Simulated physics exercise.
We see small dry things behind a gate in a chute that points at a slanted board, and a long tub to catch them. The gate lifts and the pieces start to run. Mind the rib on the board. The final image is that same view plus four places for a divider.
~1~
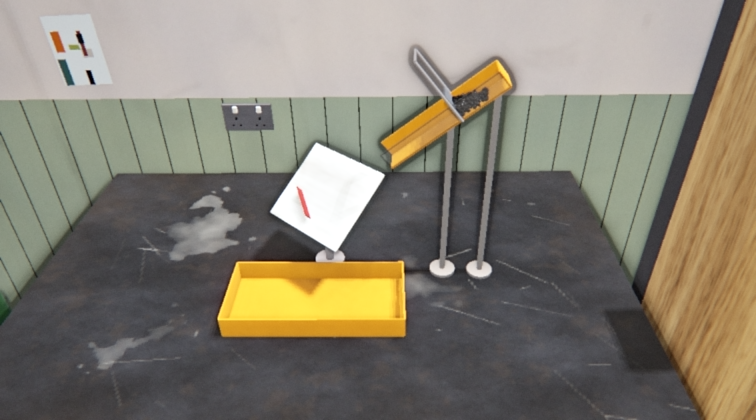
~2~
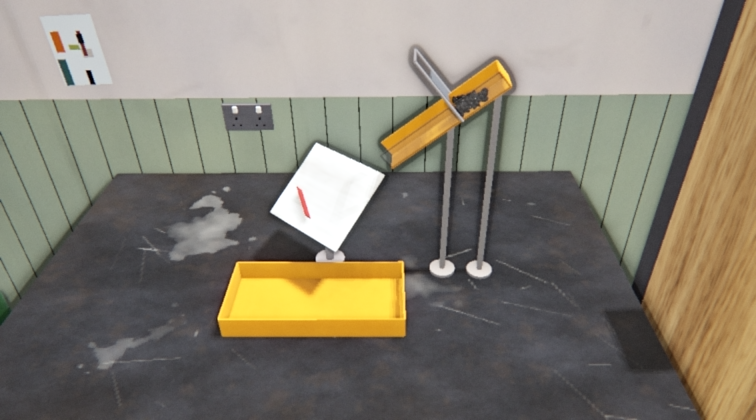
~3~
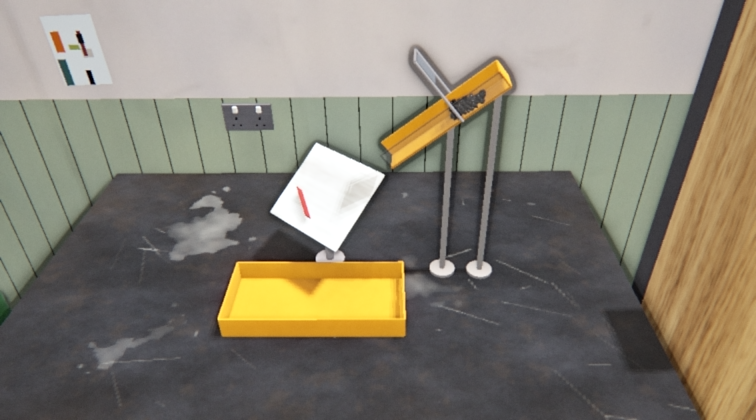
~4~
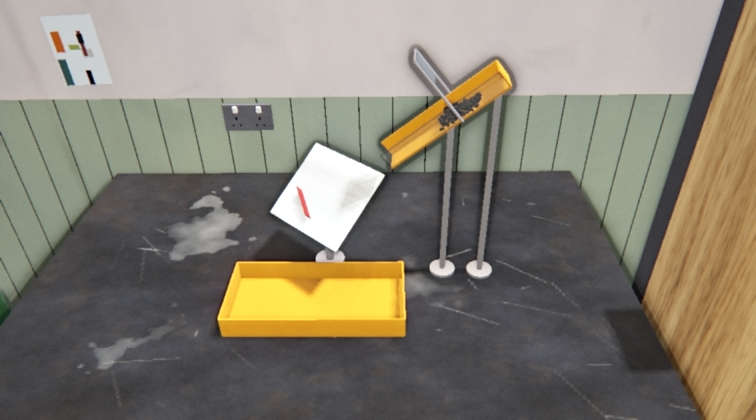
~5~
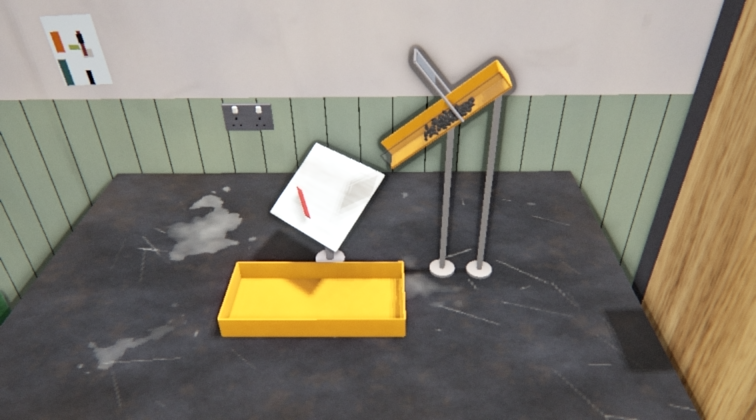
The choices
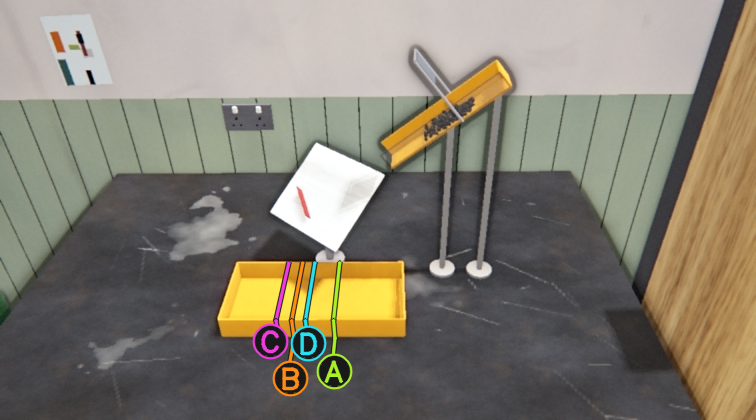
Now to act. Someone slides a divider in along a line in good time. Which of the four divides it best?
Line C does it best.
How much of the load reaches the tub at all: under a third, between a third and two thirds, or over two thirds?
It is over two thirds.
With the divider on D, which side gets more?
Left.
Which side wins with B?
More lands on the left.
On the marked copy, line A crosses the front rim at (333, 319); line B crosses the front rim at (291, 319); line C crosses the front rim at (276, 319); line D crosses the front rim at (305, 319).
If A is chosen, of what is caught, the whole lot on the left of the divider, none at all on the right.
If B is chosen, of what is caught, all but a few on the left of the divider, a small share on the right.
If C is chosen, of what is caught, close to two thirds on the left of the divider, close to a third on the right.
If D is chosen, of what is caught, the whole lot on the left of the divider, none at all on the right.
